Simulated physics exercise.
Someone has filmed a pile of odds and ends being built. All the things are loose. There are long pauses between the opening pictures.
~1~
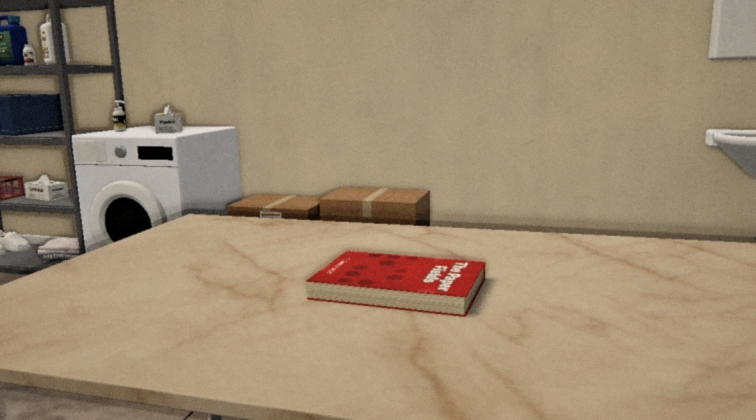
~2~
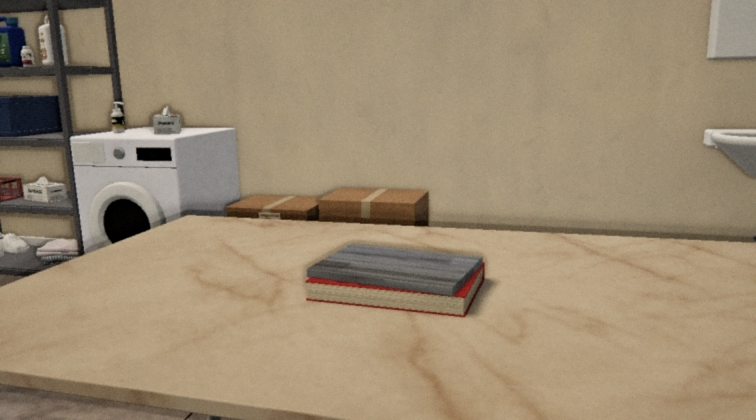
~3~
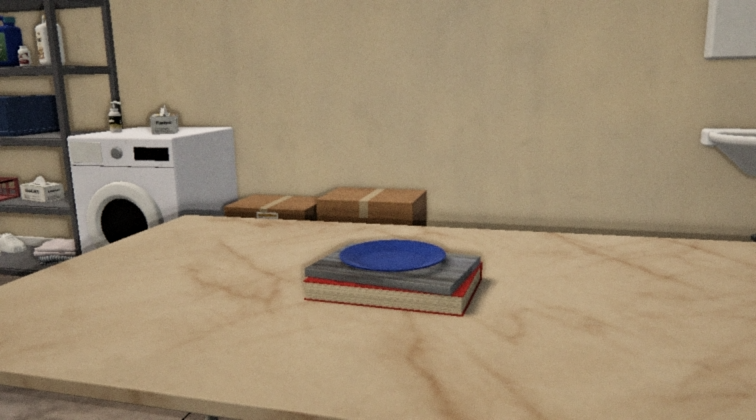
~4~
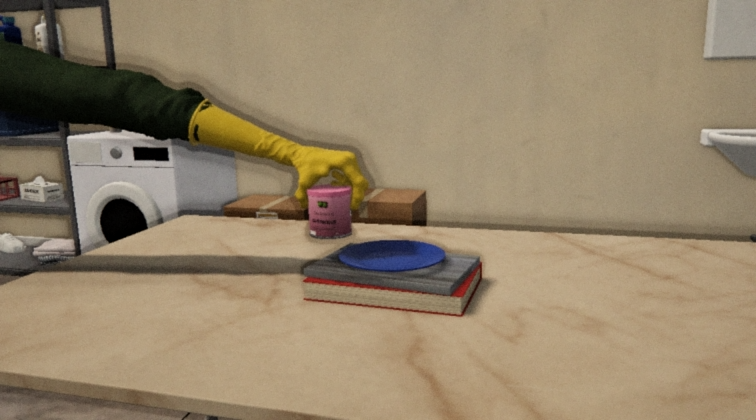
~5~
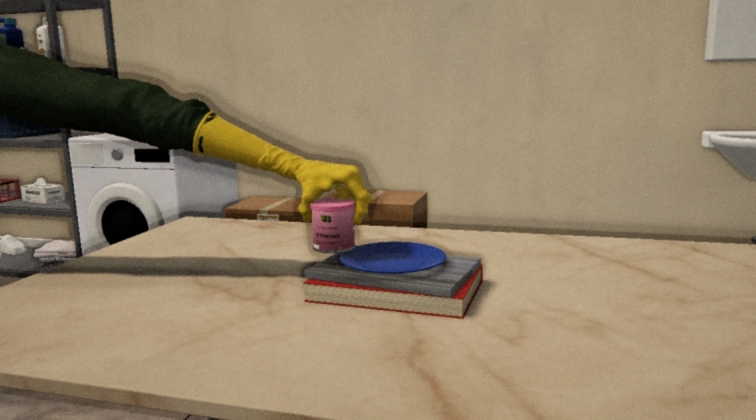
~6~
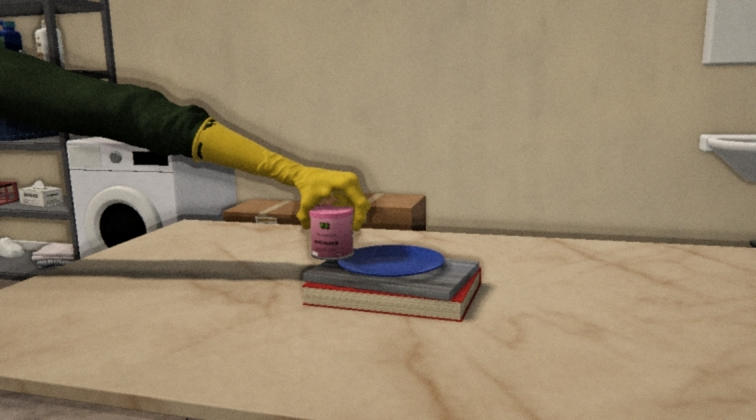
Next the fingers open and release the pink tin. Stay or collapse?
Outcome: The pile gives way.
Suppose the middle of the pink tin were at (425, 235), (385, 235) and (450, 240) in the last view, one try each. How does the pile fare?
First, it stays up; second, it holds; third, it gives way.
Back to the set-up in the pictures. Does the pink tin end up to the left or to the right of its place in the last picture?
It goes to the left.
Then, 0.30 s later than the last frame, pink tin now fallen.
Then, 0.40 s later than the last frame, things are still on the move.
Then, 1.30 s later than the last frame, nothing new.
When it is over, fallen, pink tin; the other 3 as before. End places, in pixels of the last picture, pink tin near (286, 258). The pile loses its balance.
